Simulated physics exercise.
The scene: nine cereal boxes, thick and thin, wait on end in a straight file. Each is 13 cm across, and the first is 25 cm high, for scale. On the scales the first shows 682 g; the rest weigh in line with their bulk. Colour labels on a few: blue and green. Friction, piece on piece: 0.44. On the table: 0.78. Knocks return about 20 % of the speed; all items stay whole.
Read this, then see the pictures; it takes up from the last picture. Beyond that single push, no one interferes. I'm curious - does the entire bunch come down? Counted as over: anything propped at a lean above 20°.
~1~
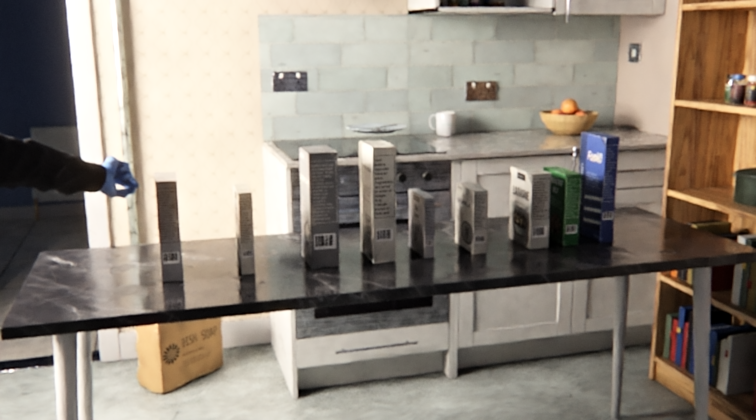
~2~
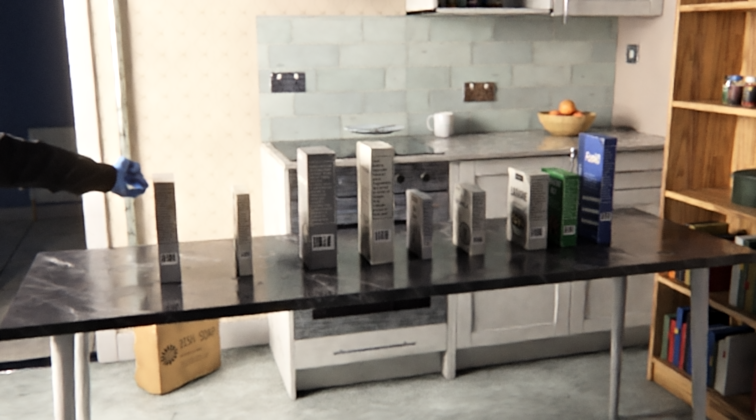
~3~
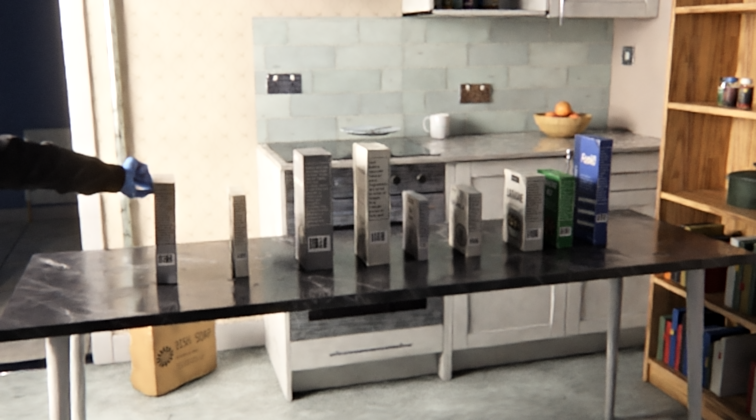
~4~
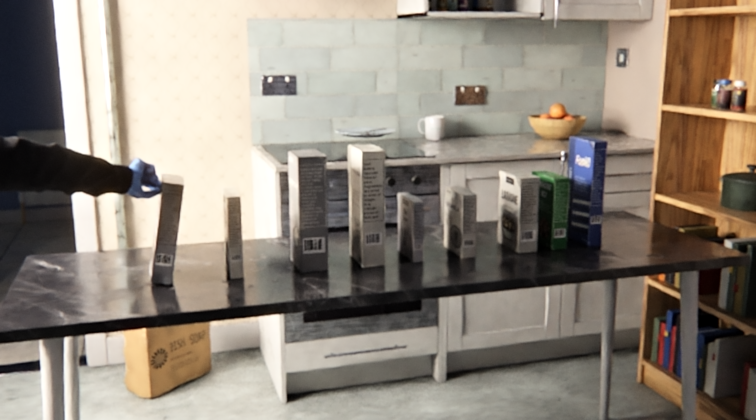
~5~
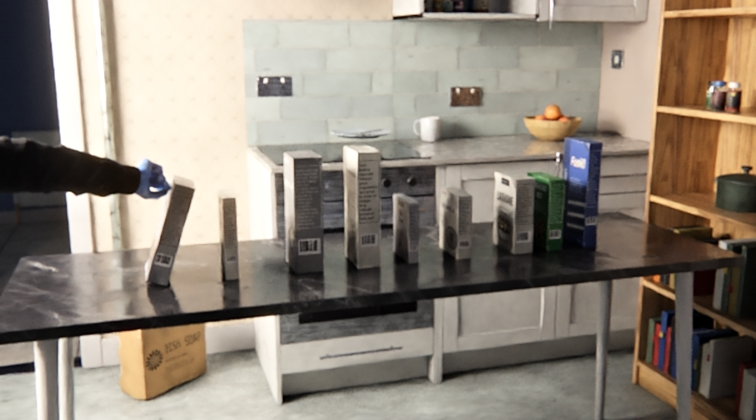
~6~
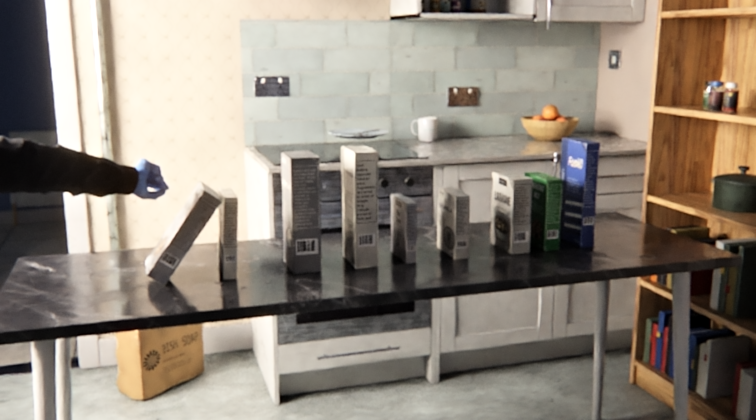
The cascade never stops short.
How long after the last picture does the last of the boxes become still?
I'd put it around 2.0 seconds.
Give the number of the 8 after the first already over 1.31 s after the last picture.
7.
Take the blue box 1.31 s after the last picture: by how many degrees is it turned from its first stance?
Rotation: Approx. 5°.
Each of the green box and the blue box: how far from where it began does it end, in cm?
Green: About 10 cm, blue: About 20 cm.
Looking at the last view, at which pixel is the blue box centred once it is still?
Check around (629, 230) in the last image.
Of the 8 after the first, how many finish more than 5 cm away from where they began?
Total tallied: 8.
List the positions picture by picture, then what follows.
In the first picture (we follow the side turned to the camera; the camera pans a little), finger (129, 185) 48 mm from the first box; green box (573, 210); blue box (590, 187); no other piece has moved.
The second picture shows finger (139, 185) 19 mm from the first box; green box (571, 211).
The third picture shows finger (147, 186) pushing; green box (566, 213).
The fourth picture shows finger (154, 187) pushing; green box (561, 214); no other piece has moved.
The fifth picture shows finger (161, 187) pushing; green box (556, 216); no other piece has moved.
The sixth picture shows finger (159, 188) stopped; green box (554, 216); blue box (571, 192); steepest lean 3°, the box at (231, 239); one has shifted.
Then, 0.67 s on from the sixth picture, 3 of the 8 other boxes over.
Then, 1.31 s on from the sixth picture, 7 of the 8 other boxes over; green box tipped 23°; blue box tipped 3°.
Finally, 8 of the 8 other boxes over; blue box lying flat; green box tipped 69°. Not one is left standing. Seen by the last camera, middles, blue box near (629, 230), green box near (578, 222).
